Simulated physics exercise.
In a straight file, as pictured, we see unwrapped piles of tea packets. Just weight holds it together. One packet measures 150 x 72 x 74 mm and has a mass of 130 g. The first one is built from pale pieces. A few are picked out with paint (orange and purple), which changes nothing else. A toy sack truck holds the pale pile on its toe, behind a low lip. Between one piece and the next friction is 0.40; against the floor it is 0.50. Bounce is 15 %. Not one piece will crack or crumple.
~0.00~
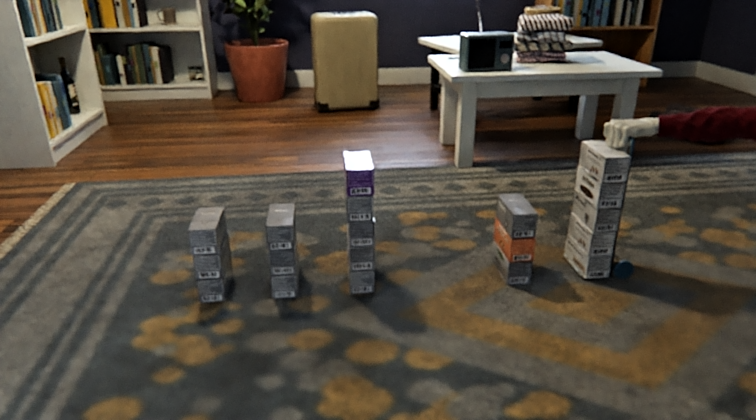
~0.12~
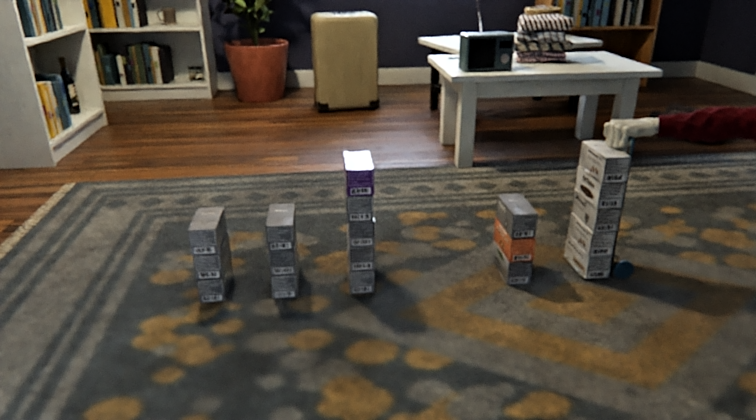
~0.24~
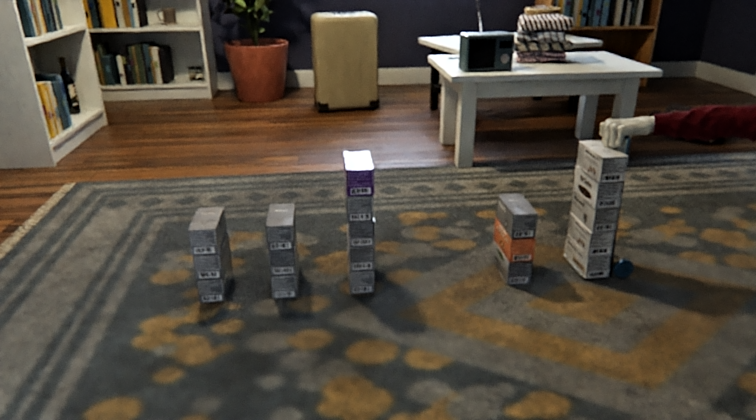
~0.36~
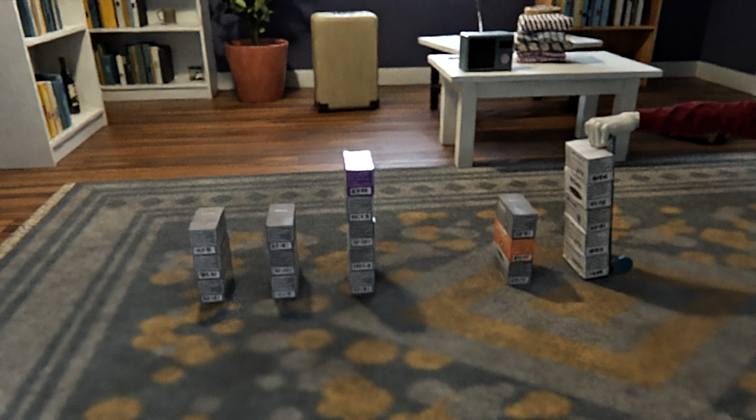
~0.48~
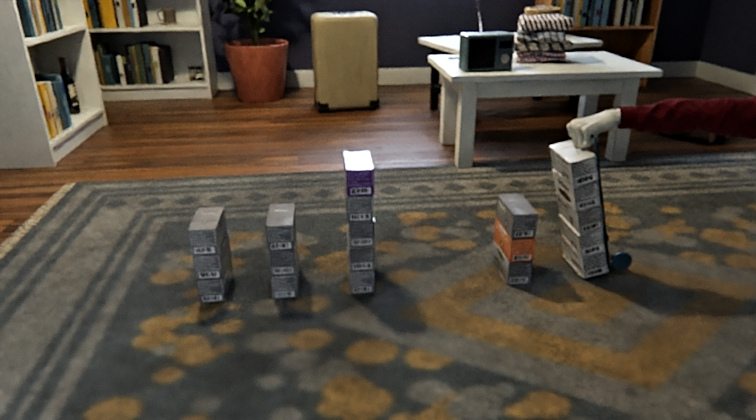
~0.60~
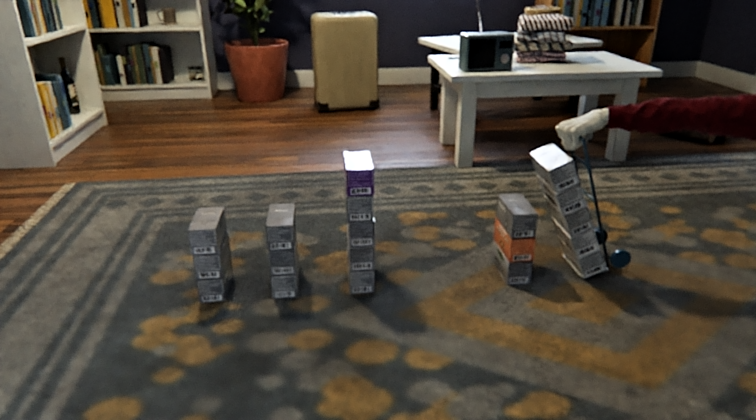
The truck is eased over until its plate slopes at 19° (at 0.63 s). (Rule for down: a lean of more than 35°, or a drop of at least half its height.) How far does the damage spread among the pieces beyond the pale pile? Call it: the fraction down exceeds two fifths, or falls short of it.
It falls short of two fifths.
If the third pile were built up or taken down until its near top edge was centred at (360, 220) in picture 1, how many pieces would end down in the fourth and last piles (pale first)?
You'd get fourth 0 and last 0.
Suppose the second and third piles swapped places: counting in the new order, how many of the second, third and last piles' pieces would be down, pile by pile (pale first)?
Second 5, third 2, last 0.
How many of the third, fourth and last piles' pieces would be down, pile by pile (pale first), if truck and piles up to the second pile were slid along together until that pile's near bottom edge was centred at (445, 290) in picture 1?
Third 5, fourth 3, last 2.
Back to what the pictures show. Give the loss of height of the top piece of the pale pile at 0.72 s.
Roughly 6 cm.
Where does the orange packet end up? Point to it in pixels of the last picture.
About (453, 265).
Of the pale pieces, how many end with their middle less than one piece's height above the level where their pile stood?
I count 3 of the pale pieces.
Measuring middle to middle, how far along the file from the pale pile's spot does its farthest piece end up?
Some 60 centimetres along the file.
After 0.72 s, 5 of the pale pile down; none of the 14 other packets down.
After 0.92 s, 5 of the pale pile down; none of the 14 other packets down, 3 disturbed; orange packet leaning 20°.
After 1.12 s, 5 of the pale pile down; 3 of the 14 other packets down; orange packet leaning 69°, 6 cm lower.
At rest (1.7 s), 5 of the pale pile down; 3 of the 14 other packets down; orange packet on its side; purple packet unmoved. That is 21 per cent. As the last picture would show them, middles, orange packet near (453, 265), purple packet near (358, 173).
